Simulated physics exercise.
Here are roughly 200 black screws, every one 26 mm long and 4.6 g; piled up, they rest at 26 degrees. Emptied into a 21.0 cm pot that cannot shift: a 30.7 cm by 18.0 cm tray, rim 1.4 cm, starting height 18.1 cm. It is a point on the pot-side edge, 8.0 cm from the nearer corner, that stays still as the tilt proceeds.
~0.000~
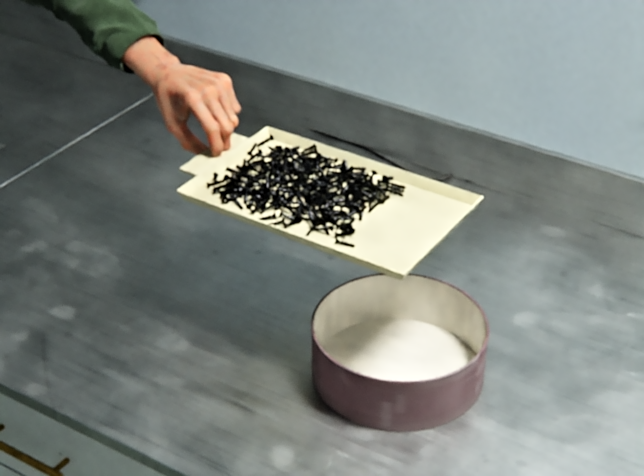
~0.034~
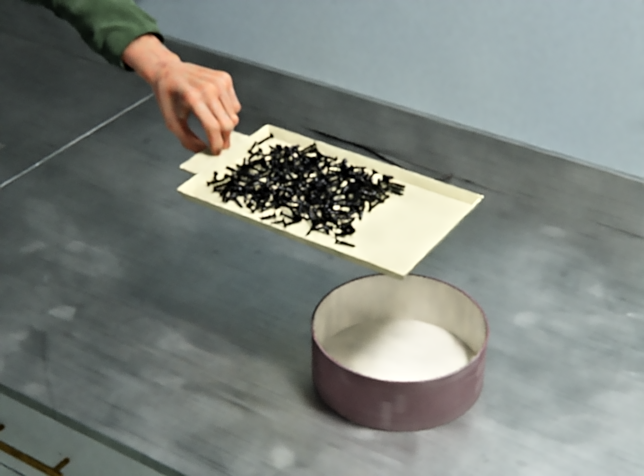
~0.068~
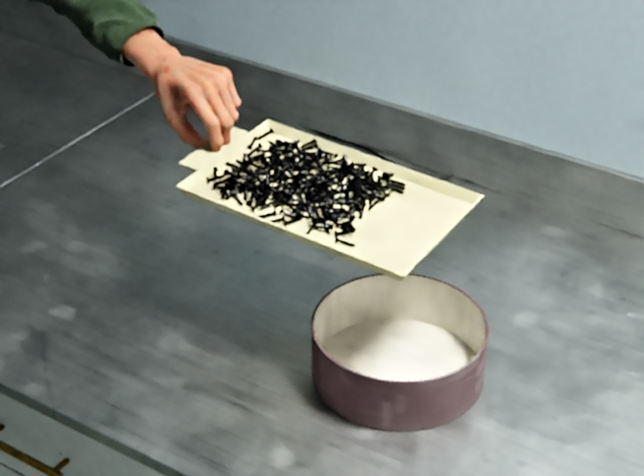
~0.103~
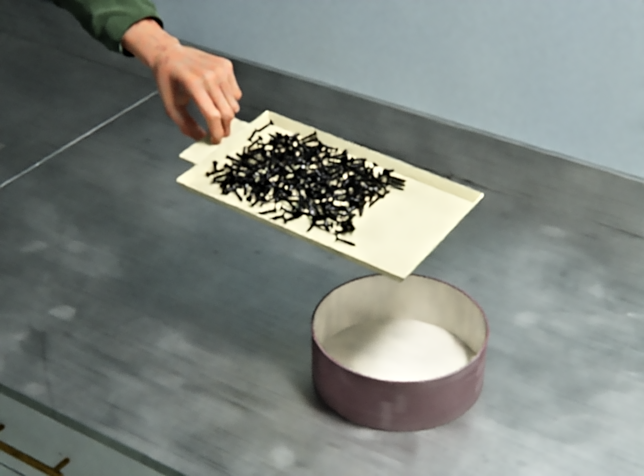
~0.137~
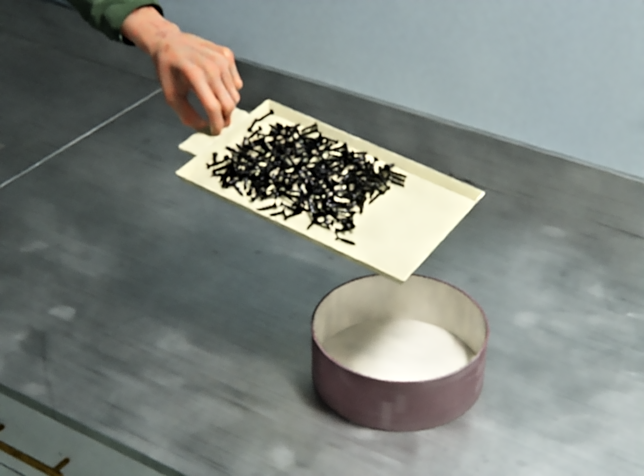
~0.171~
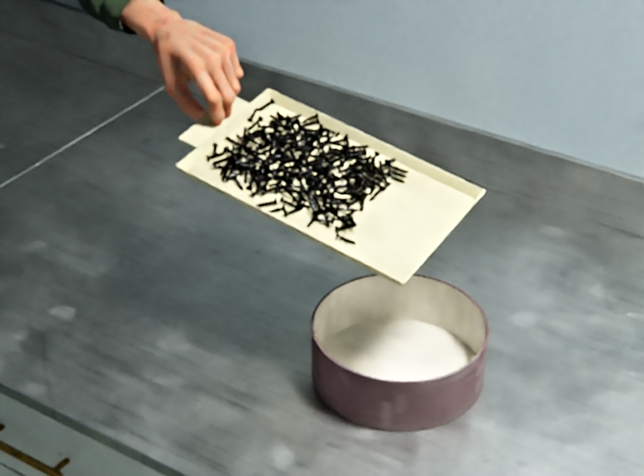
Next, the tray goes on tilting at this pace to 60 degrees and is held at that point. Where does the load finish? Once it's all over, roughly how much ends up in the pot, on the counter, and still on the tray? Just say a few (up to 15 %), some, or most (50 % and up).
Pot: Most, counter: Some, tray: A few.
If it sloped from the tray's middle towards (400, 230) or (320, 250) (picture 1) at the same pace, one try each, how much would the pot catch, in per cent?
Estimate: Some 20 % and some 65 % respectively.
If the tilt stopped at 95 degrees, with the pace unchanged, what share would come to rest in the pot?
In that case, near 70 percent.
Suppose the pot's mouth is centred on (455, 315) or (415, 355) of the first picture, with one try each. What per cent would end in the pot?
I'd say close to 30 percent for the first spot and 95 percent for the second.
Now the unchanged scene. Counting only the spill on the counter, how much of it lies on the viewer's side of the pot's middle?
100 %.
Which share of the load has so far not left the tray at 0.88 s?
Estimate: About 5 percent.
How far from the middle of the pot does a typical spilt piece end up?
Roughly 22 cm from the centre.
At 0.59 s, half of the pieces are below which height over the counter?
Roughly 24 centimetres, more or less.
After 0.42 s, tilt 35 degrees; the tray holds 100 %, the pot 0 %.
After 0.59 s, tilt 52 degrees; the tray holds 100 %, the pot 0 %.
After 0.88 s, tilt 60 degrees; the tray holds 5 %, the pot 45 %.
By 2.1 s all is still; pot 60 %, counter 35 %, tray 5 %.
